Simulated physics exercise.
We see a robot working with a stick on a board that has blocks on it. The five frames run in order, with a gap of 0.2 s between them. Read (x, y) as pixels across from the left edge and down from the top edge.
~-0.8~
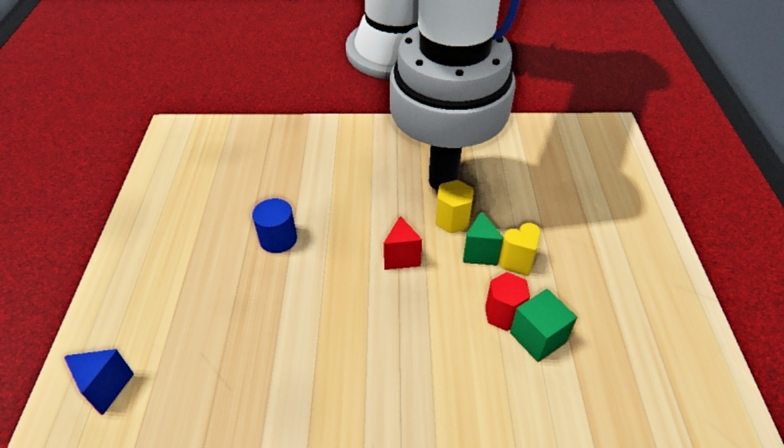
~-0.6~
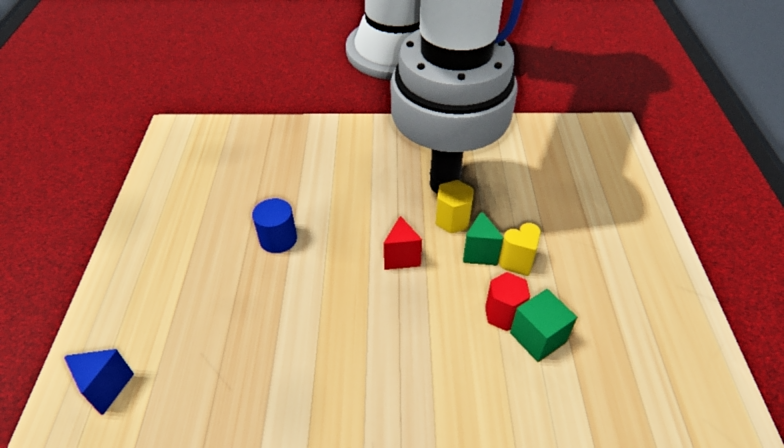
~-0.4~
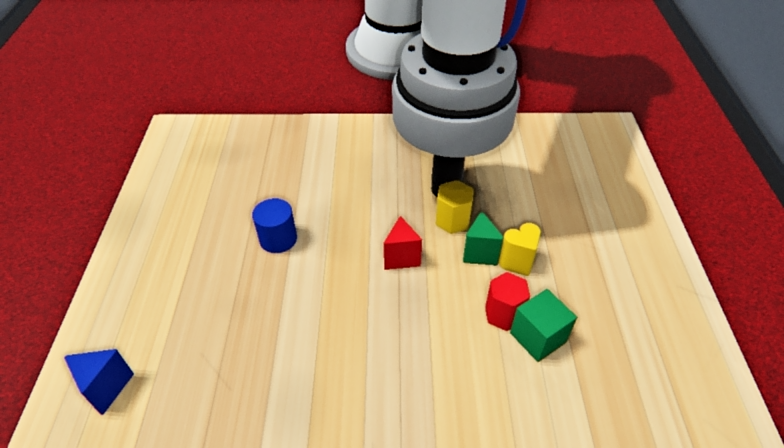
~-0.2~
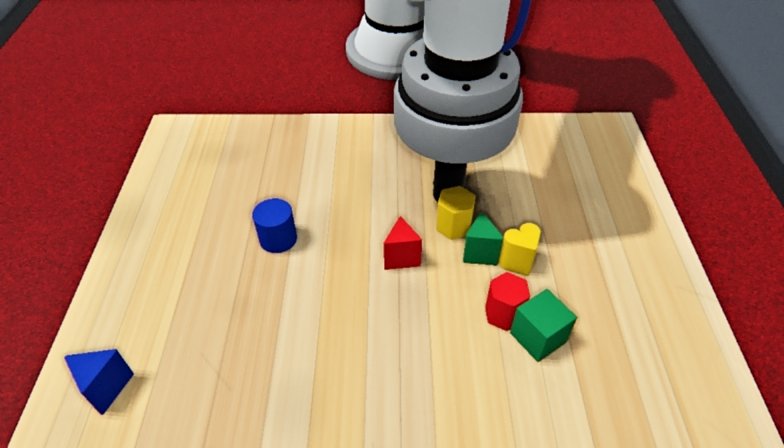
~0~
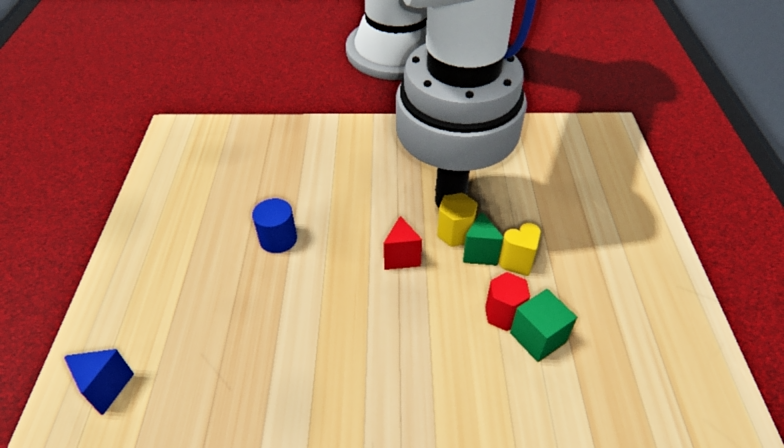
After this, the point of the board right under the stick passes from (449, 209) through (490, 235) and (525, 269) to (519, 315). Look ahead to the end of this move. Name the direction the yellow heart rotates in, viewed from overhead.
It twists anticlockwise.
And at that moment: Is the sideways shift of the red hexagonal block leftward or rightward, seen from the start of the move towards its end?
Pushed right.
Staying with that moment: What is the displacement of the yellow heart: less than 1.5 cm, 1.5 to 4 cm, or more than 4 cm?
Past 4 cm.
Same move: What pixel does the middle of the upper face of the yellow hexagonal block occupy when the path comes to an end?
That would be at about pixel (465, 222).
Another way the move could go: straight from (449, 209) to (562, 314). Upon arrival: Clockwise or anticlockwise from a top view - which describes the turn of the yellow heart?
Viewed from above: Anti-clockwise.
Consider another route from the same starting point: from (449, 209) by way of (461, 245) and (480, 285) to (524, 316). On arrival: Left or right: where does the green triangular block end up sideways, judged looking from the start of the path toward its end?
Shifts left.
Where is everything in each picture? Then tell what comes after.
In the first frame, lower end of the stick at (443, 182), tops of blocks, yellow hexagonal block at (456, 193), red hexagonal block at (510, 288), yellow heart at (525, 236), green four-sided block at (547, 312).
In the second frame, stick at (444, 186), blocks as before.
In the third frame, stick at (446, 191), blocks as before.
In the fourth frame, stick at (448, 196), yellow hexagonal block at (457, 199).
In the fifth frame, stick at (450, 202), yellow hexagonal block at (458, 206), red hexagonal block at (510, 288), yellow heart at (525, 236), green four-sided block at (547, 312).
What follows on the original path. One third of the way, stick at (493, 230); yellow hexagonal block at (465, 222), turned 45° clockwise.
Two thirds of the way, stick at (527, 263); yellow hexagonal block at (465, 222), turned 45° clockwise; yellow heart at (551, 264).
At the end, stick at (521, 308); yellow hexagonal block at (465, 222), turned 45° clockwise; red hexagonal block at (496, 305), turned 35° clockwise; yellow heart at (562, 285), turned 50° anticlockwise; green four-sided block at (553, 322), turned 25° clockwise.
